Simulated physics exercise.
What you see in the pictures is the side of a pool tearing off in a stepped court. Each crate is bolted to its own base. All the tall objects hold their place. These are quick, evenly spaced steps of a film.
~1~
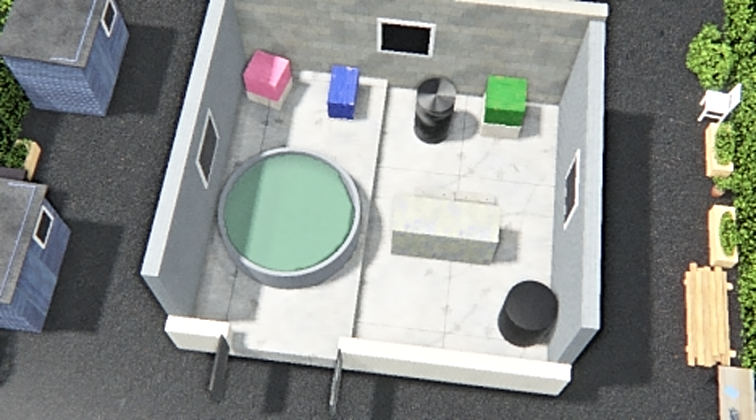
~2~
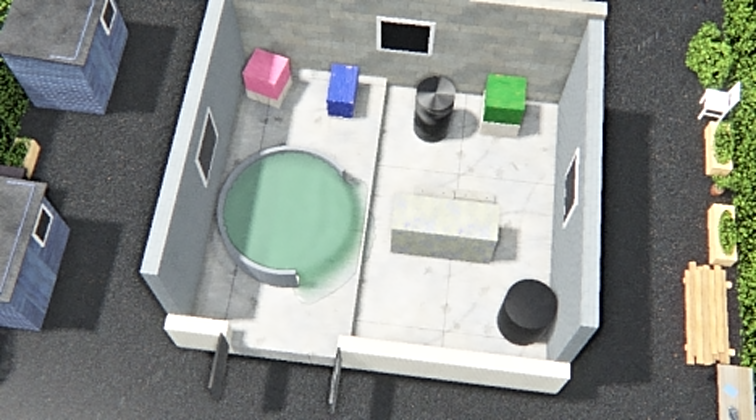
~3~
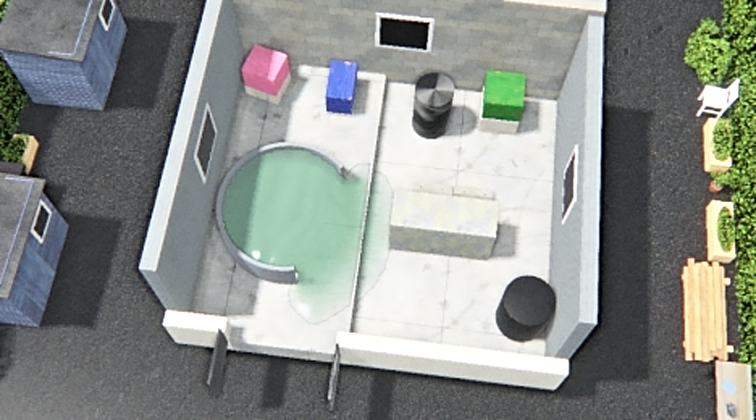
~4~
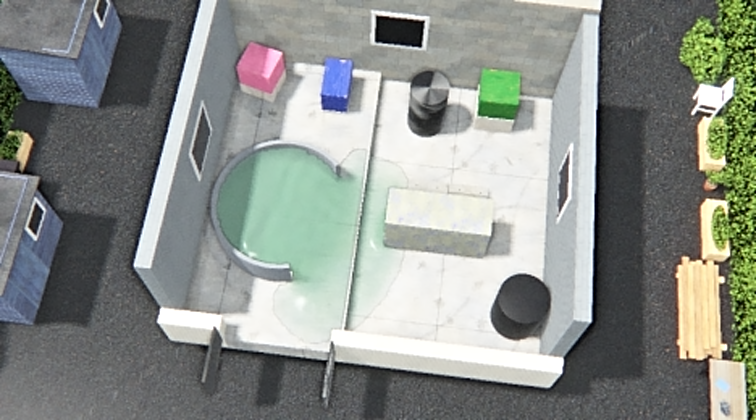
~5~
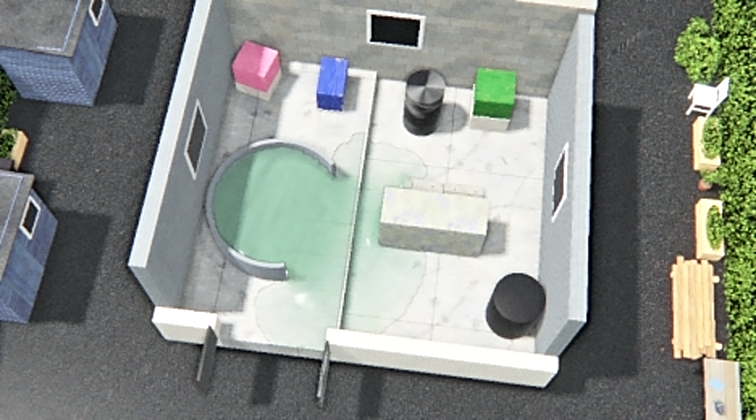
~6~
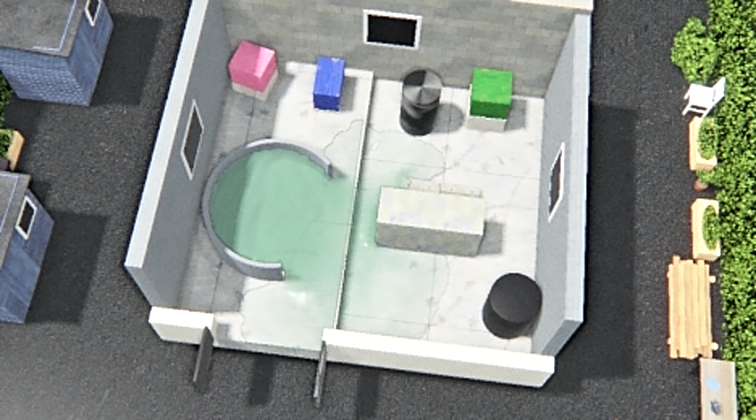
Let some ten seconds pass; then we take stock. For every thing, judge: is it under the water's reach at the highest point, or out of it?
My prediction: The green crate will be spared. The blue crate will be spared. The pink crate will be spared.
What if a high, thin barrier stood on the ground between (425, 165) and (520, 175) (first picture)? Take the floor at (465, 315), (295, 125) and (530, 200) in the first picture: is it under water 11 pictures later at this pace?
As listed: Awash, dry, awash.
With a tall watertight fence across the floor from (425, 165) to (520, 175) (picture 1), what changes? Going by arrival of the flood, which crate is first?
That would be the green crate.
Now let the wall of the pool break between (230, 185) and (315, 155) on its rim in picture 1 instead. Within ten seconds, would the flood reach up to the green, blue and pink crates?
I'd say the green crate stays clear, while the blue crate is overrun and the pink crate is overrun.
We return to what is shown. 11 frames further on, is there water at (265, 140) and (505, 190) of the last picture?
In order: Waterless and submerged.
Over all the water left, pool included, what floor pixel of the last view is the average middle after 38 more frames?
The spot I would choose is (428, 226).
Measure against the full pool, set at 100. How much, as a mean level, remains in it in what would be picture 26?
About 18 per cent.
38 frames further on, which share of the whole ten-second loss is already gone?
Approximately 90 %.
A moment on, water covers 50 % of the floor; the green crate water round its plinth, the blue crate not reached, the pink crate not reached.
Next, water covers 60 % of the floor; the green crate water round its plinth, the blue crate water round its plinth, the pink crate not reached.
Then, water covers 65 % of the floor; the green crate water round its plinth, the blue crate water round its plinth, the pink crate not reached.
Later, water covers 65 % of the floor; the green crate water round its plinth, the blue crate water round its plinth, the pink crate not reached.
In the end, water covers 65 % of the floor; the green crate stayed above the water, the blue crate stayed above the water, the pink crate stayed above the water.
